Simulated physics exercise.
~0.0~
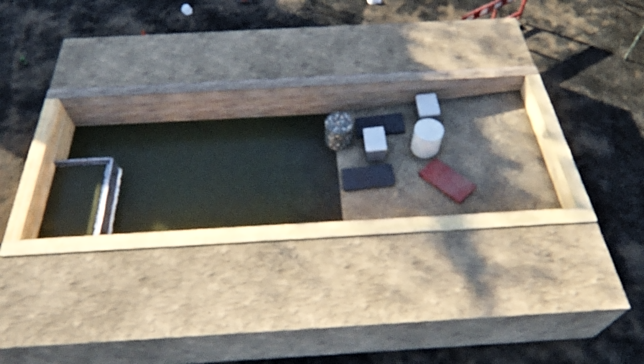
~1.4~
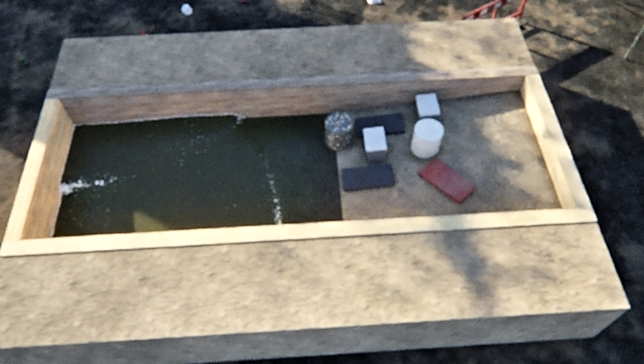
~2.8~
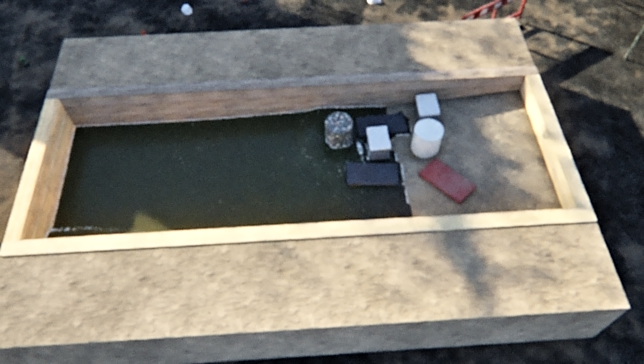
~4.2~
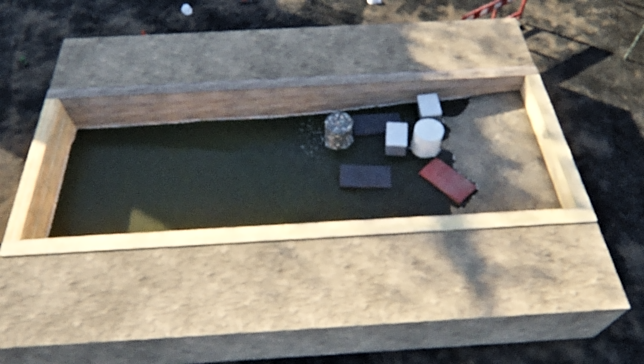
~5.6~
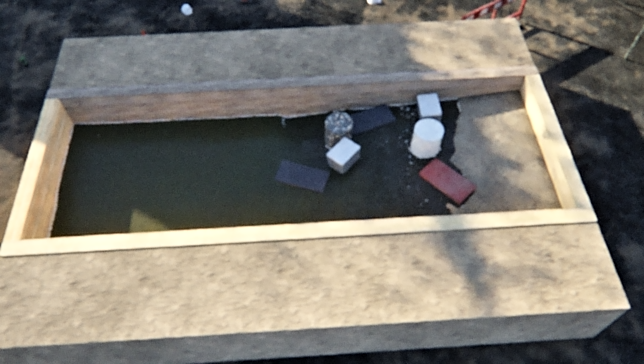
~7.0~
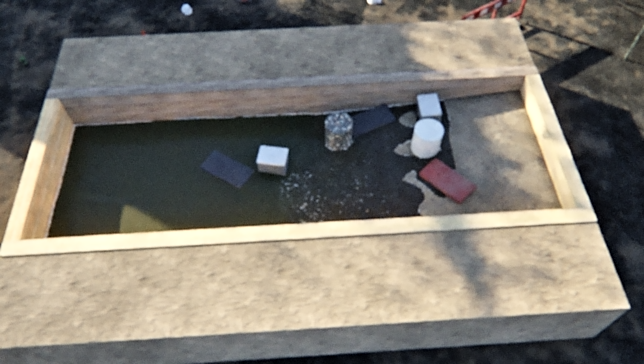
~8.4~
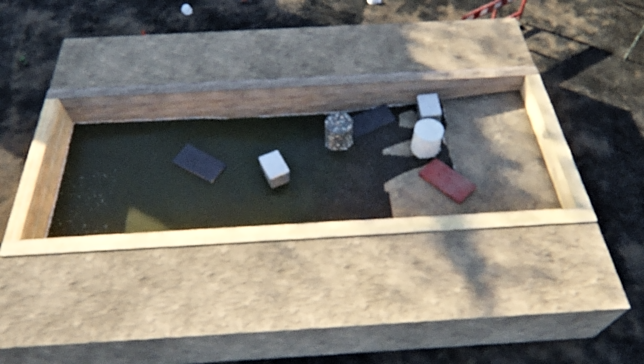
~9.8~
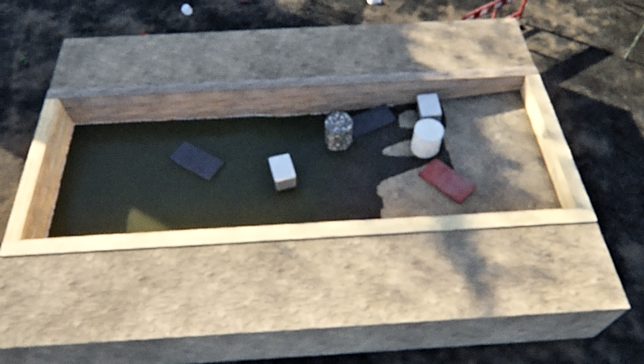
At first, dark water lies still in the left part of a wooden-edged basin, with a framed section at the far left, while boxes, slabs and a white cylinder rest on bare sand. The frame disappears and white ripples cross the water, which then spreads right around the objects. A white box shifts slightly right before it and a dark slab drift left as the water draws back unevenly. The slab travels farther than the box, and another dark slab barely moves. Finally, both drifters sit in the water, while the red block remains in place on the sand.
